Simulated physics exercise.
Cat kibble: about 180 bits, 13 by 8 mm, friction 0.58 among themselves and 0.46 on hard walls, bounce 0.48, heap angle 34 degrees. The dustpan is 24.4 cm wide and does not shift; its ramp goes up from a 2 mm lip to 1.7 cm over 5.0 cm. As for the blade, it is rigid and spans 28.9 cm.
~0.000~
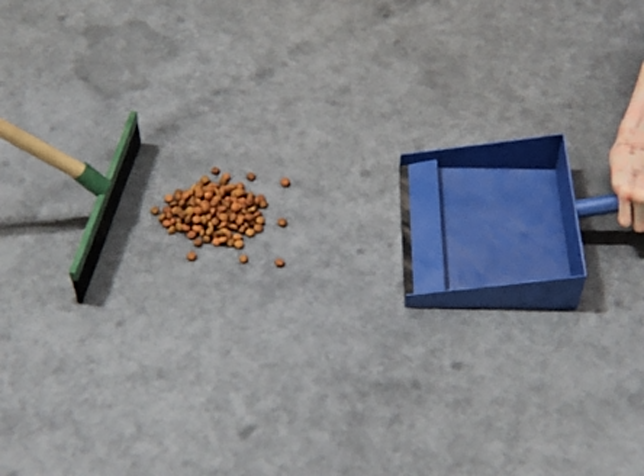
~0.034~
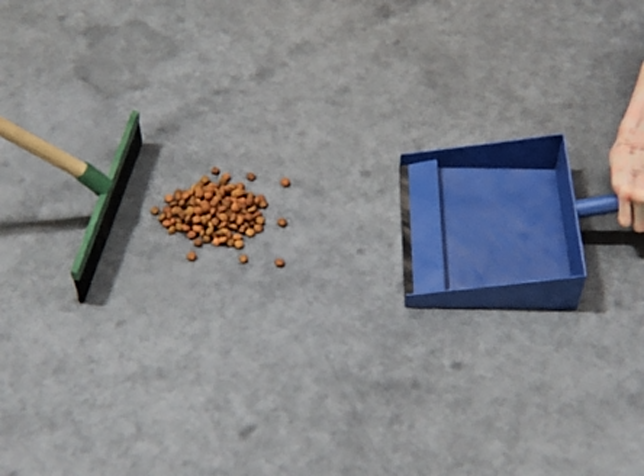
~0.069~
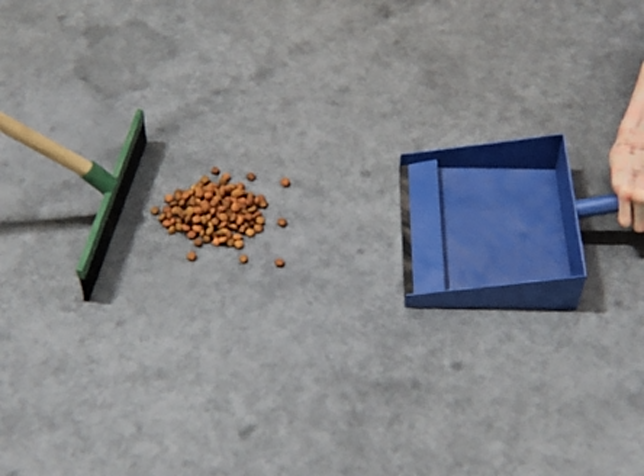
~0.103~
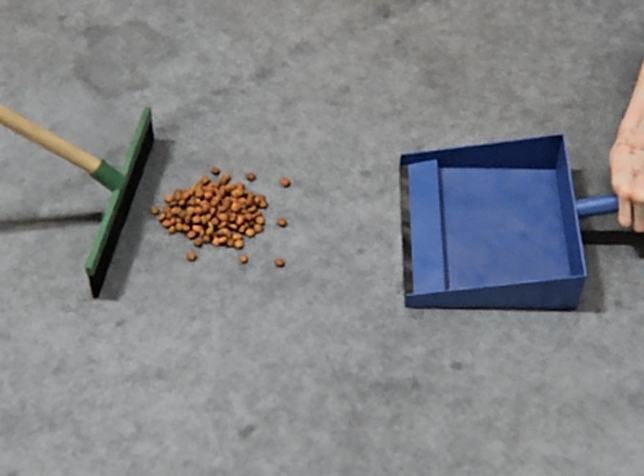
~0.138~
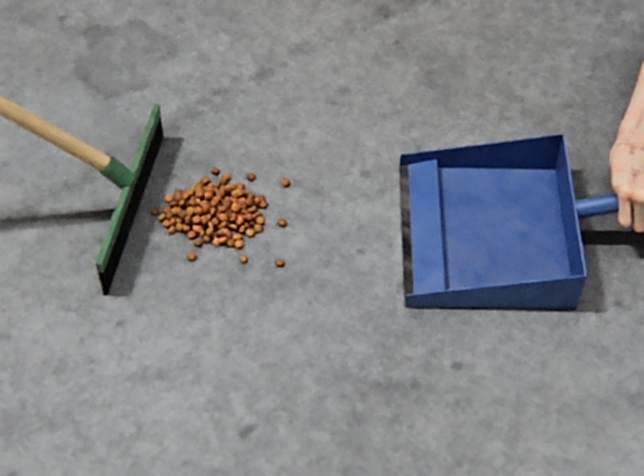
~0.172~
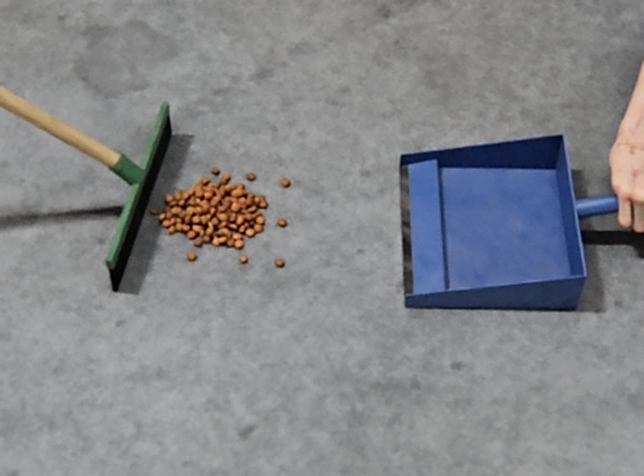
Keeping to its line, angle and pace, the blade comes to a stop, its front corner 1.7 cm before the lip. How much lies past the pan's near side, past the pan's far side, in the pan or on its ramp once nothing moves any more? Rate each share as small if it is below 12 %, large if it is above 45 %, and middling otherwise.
Near side: Small, far side: Middling, pan: Small.
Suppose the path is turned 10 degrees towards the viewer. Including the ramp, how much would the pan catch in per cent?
In that case some 10 per cent.
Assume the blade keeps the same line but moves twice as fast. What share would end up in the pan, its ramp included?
In that case close to 5 per cent.
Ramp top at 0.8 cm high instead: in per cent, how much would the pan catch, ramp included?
About 0 %.
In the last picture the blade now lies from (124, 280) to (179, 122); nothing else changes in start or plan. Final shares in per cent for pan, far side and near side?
Pan 30; far 0; near 0.
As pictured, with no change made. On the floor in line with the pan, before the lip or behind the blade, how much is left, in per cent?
Roughly 70 in a hundred.
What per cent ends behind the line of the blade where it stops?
Roughly 25 in a hundred.
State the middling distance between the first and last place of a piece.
22 cm or thereabouts.
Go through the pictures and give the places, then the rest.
Blade from (74, 276) to (134, 119), moved 0.0 cm, 0 of the pieces shifted so far; middle of the pieces at (213, 208); pan at (499, 235), in the first picture.
Blade from (76, 275) to (136, 118), moved 0.2 cm, 0 of the pieces shifted so far; middle of the pieces at (213, 208), in the second picture.
Blade from (81, 274) to (140, 117), moved 0.9 cm, 0 of the pieces shifted so far; middle of the pieces at (213, 208), in the third picture.
Blade from (90, 271) to (148, 115), moved 2.0 cm, 0 of the pieces shifted so far; middle of the pieces at (213, 208), in the fourth picture.
Blade from (100, 267) to (157, 112), moved 3.4 cm, 0 of the pieces shifted so far; middle of the pieces at (213, 208), in the fifth picture.
Blade from (110, 264) to (166, 109), moved 4.7 cm, 0 of the pieces shifted so far; middle of the pieces at (213, 208); pan at (499, 235). Its pace works out near 0.38 m/s, heading 24 degrees away from the viewer's side, in the sixth picture.
After 0.60 s, middle of the blade 20 cm from the lip; 0 % over the lip, far side 5 %, near side 0 %.
Then, at 0.88 s, middle of the blade 10 cm from the lip; 0 % over the lip, far side 20 %, near side 0 %.
After 1.27 s, middle of the blade 4 cm from the lip; 5 % over the lip, far side 30 %, near side 0 %.
By 1.6 s all is still; near side 0 %, far side 30 %, pan 5 %, in front of the lip or behind the blade 70 %.
